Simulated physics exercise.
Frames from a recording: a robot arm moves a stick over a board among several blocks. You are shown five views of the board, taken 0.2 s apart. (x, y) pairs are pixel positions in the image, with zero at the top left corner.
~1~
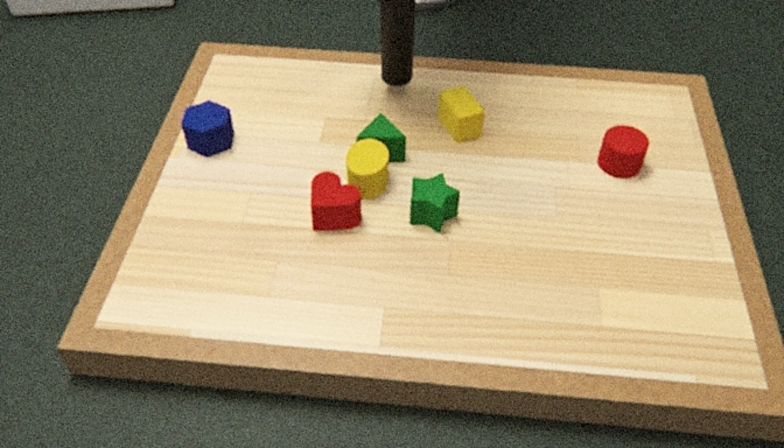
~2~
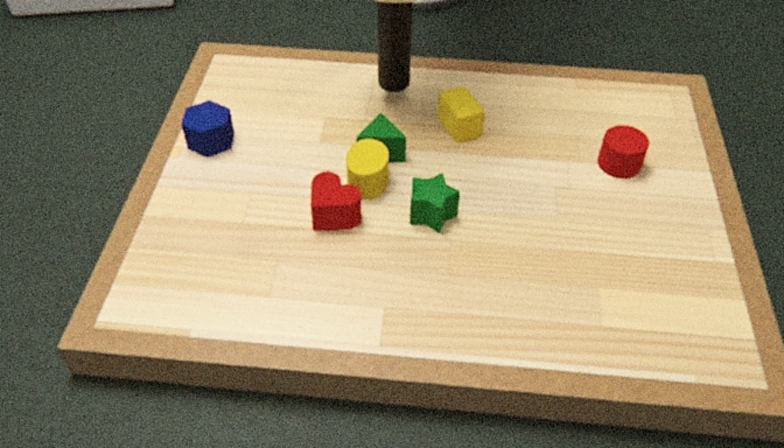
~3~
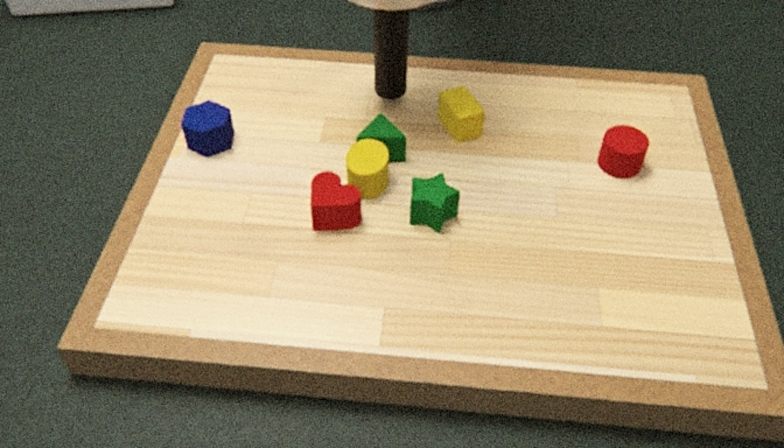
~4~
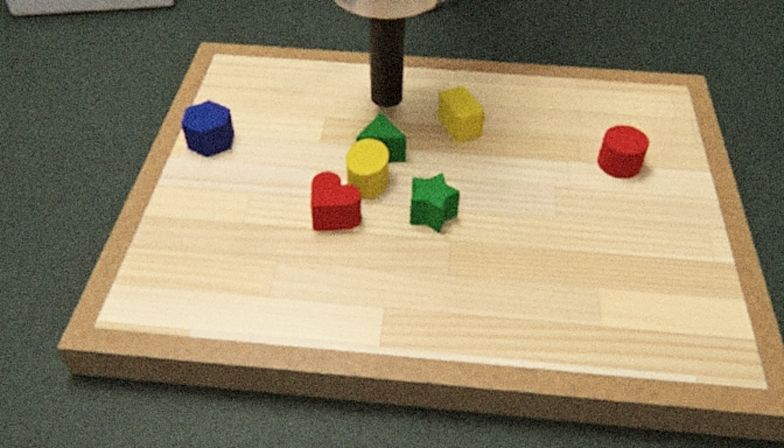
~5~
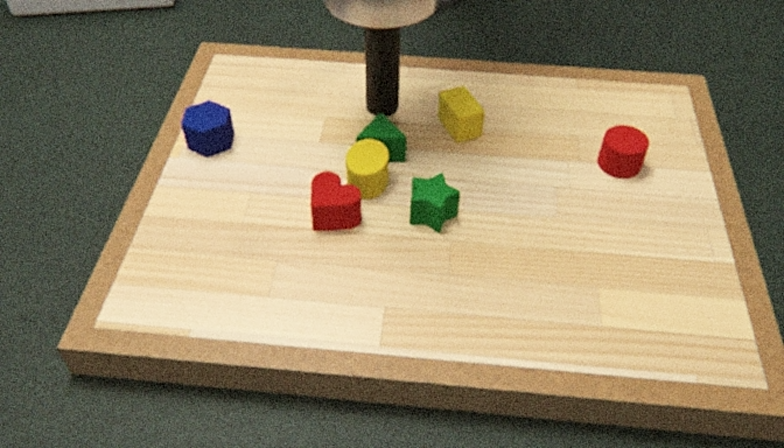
A dark stick moves slowly down the board toward the green triangular block.
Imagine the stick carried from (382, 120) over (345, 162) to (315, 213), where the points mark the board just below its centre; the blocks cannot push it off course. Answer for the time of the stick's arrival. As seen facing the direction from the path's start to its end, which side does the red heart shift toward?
Shifted left.
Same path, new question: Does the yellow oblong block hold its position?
Yes, that is what happens.
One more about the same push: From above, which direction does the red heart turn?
I'd predict that, seen from above, the red heart rotates counter-clockwise.
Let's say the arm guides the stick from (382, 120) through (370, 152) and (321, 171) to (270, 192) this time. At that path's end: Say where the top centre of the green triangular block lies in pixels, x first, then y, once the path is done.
Its top middle is near (334, 167).
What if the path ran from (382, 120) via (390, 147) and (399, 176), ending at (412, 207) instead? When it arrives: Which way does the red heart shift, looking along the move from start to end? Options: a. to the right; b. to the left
a: To the right.
What follows on the original path. One third of the way, stick at (357, 135); yellow oval block at (367, 160); green triangular block at (385, 134).
Two thirds of the way, stick at (332, 165); yellow oval block at (368, 163); green triangular block at (385, 135).
At the end, stick at (314, 200); red heart at (336, 216), turned 40° anticlockwise; yellow oval block at (368, 163); green triangular block at (385, 135); yellow oblong block in place.
